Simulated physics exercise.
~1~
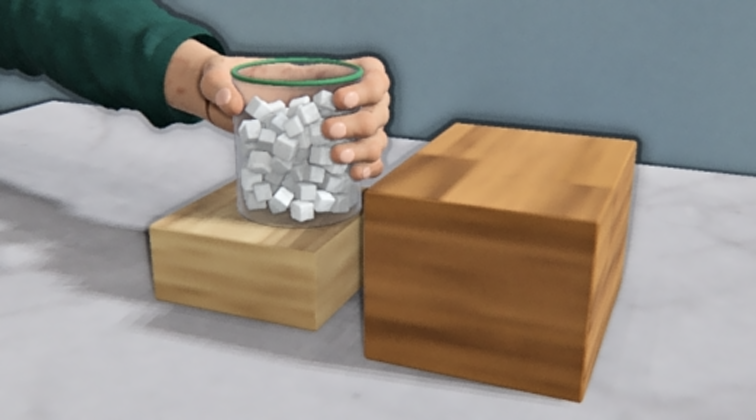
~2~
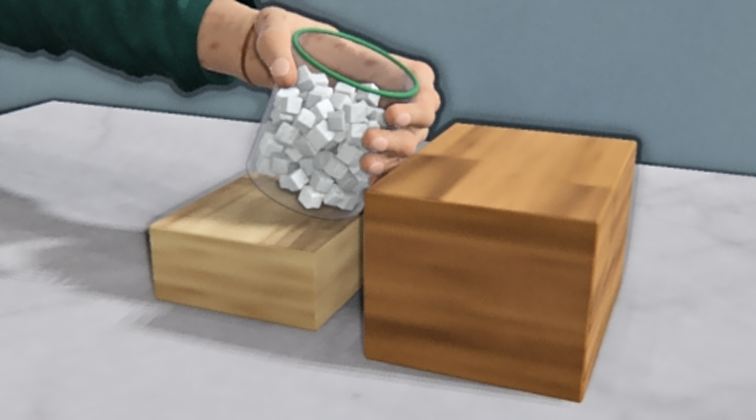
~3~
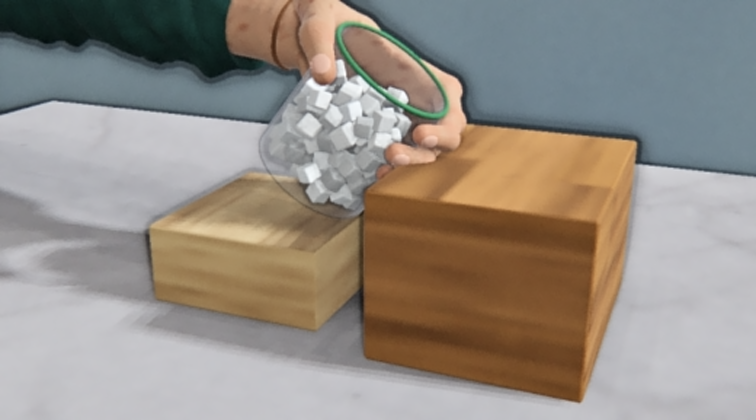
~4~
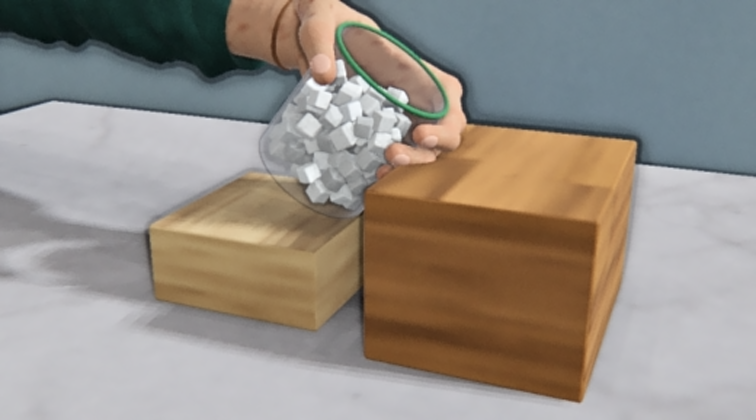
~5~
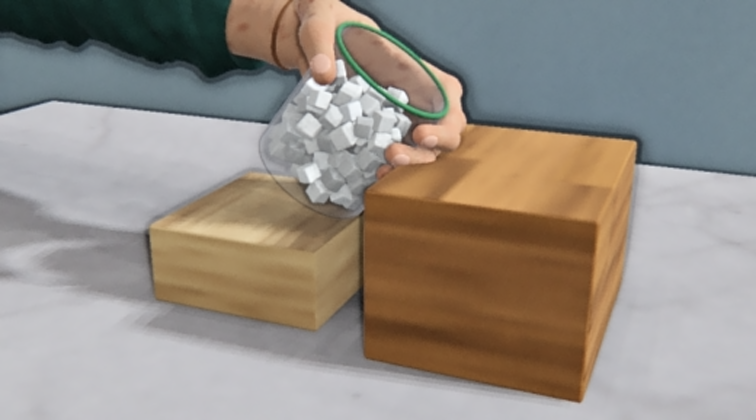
A hand tilts a glass of white cubes rightward toward a wooden block, then holds it still.
